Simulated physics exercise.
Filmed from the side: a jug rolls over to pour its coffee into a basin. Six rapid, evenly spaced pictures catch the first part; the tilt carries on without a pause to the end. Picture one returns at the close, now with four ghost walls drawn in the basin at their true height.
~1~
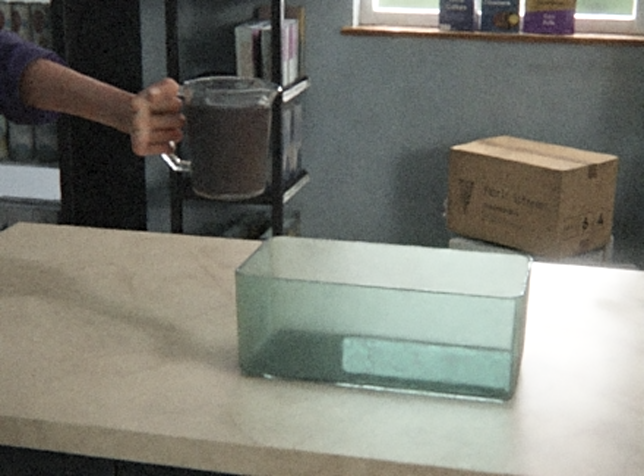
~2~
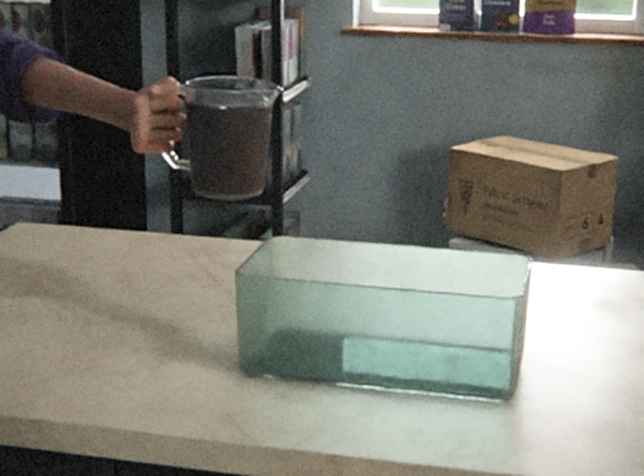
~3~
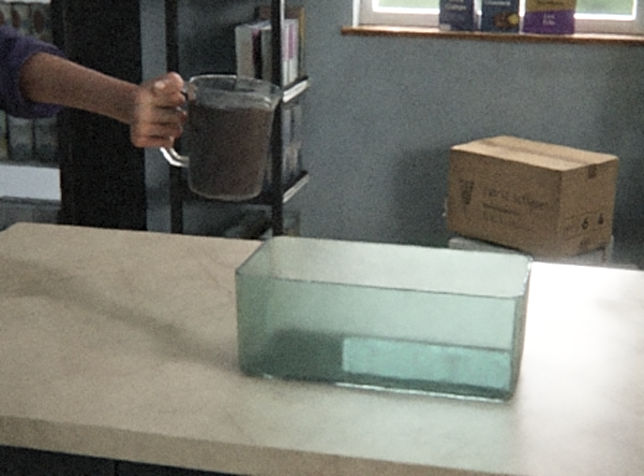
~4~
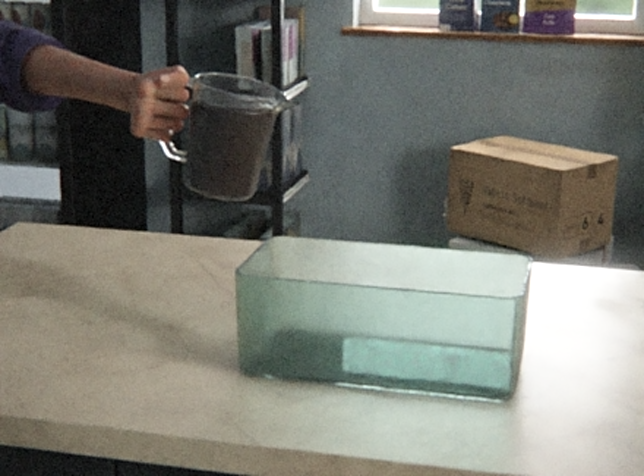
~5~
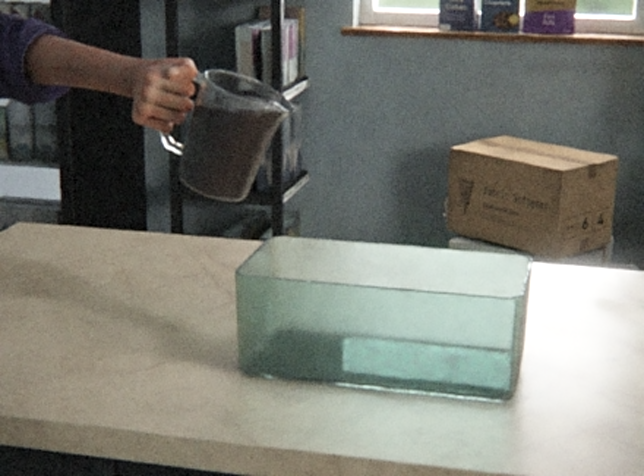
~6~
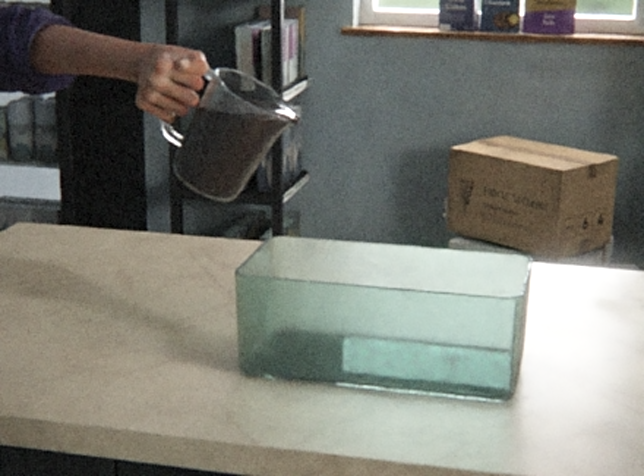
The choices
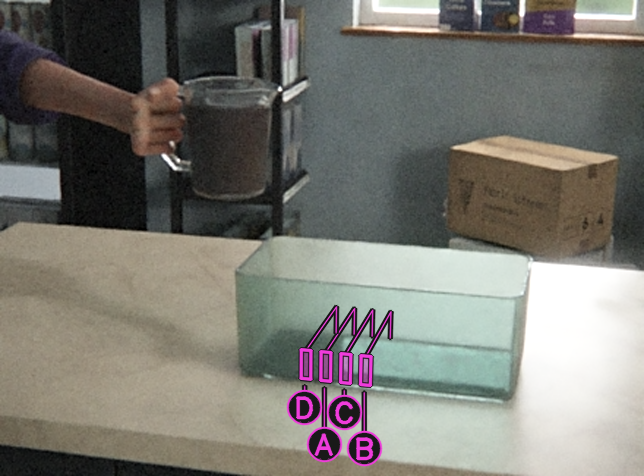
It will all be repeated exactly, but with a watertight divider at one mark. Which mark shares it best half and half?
It is C.
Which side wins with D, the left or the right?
The right side.
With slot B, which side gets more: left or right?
The left one.
On the marked copy, A at (324, 388); B at (364, 392); C at (344, 390); D at (304, 385).
For slot A, about 12 % ends left of the wall and 87 % right of it.
For slot B, about 87 % ends left of the wall and 10 % right of it; 3 % is lost outside.
For slot C, about 54 % ends left of the wall and 45 % right of it.
For slot D, about 6 % ends left of the wall and 93 % right of it.
